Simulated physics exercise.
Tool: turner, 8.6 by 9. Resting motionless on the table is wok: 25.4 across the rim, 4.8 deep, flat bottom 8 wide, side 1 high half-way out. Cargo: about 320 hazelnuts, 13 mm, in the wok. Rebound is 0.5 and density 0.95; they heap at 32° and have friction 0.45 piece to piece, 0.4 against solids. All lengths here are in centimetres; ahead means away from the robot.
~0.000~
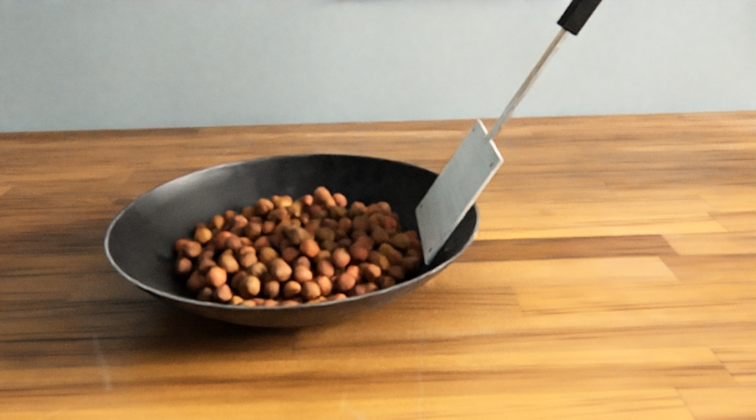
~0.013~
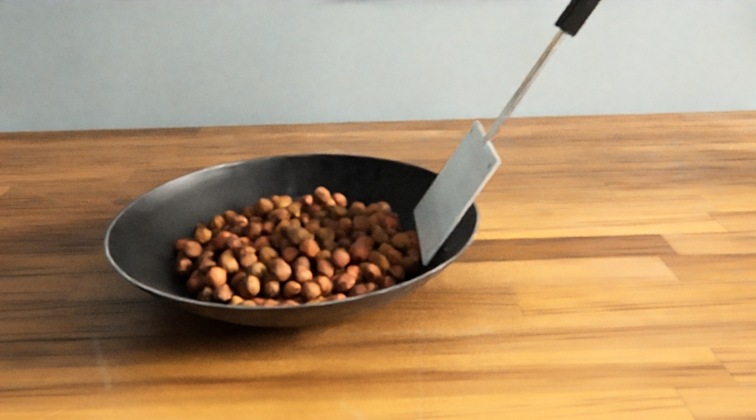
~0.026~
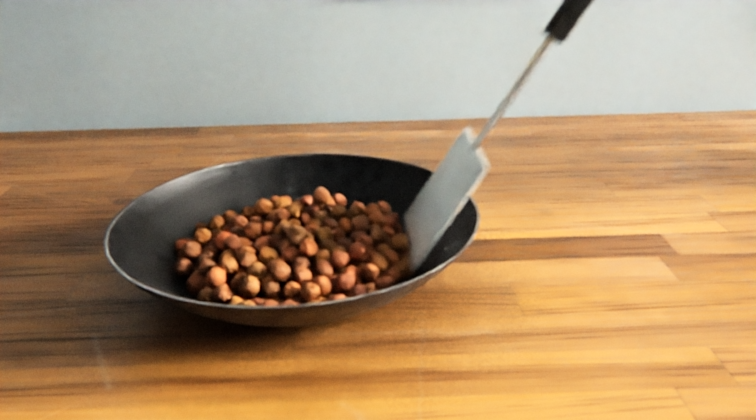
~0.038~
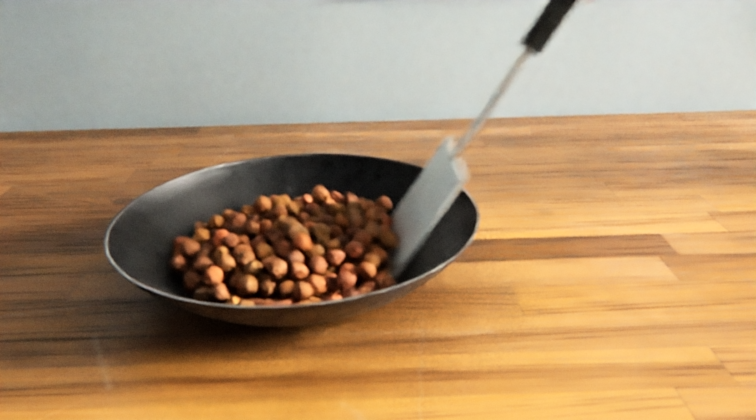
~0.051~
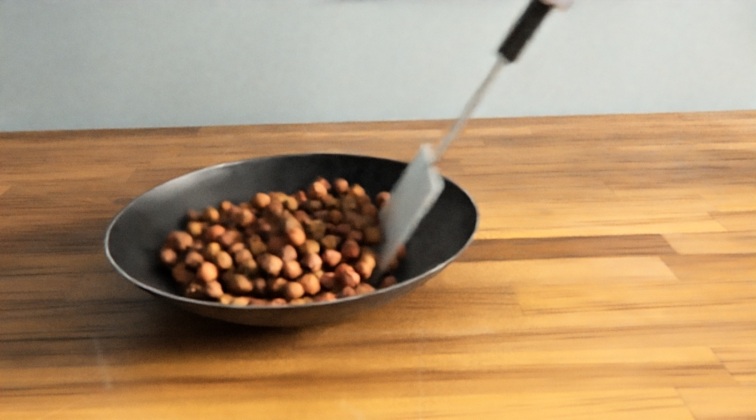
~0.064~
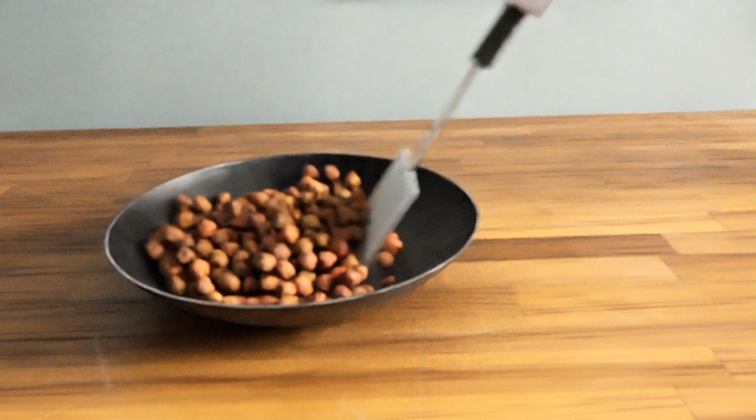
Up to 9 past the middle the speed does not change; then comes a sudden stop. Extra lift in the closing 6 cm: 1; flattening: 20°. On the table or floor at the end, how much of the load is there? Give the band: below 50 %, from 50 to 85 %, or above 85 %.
From 50 to 85 %.
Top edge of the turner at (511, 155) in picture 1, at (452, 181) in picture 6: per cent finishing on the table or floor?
About 45 per cent.
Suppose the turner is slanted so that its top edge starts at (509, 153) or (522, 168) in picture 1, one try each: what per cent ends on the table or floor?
About 60 and 60 per cent.
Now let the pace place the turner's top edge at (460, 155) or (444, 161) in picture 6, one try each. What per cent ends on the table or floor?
Roughly 35 and 40 percent.
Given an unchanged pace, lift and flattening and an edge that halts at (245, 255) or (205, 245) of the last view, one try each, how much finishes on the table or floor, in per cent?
Roughly 15 and 45 per cent.
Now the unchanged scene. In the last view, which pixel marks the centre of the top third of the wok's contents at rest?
Roughly at (242, 260).
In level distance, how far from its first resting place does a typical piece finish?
Near 29 cm, measured level.
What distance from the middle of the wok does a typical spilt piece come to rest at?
Close to 38 cm from the centre.
By 0.10 s, sloping 57°, highest piece 6 above the table; 319 in the wok.
By 0.13 s, sloping 52°, highest piece 7 above the table; 314 in the wok, 5 on the blade or in flight.
By 0.34 s, sloping 37°, highest piece 12 above the table; 111 on the table or floor, 108 in the wok, 100 on the blade or in flight.
By 1.39 s, sloping 37°, highest piece 4 above the table; 211 on the table or floor, 108 in the wok.
Final count, 211 on the table or floor, 108 in the wok. That is 66 % on the table or floor.
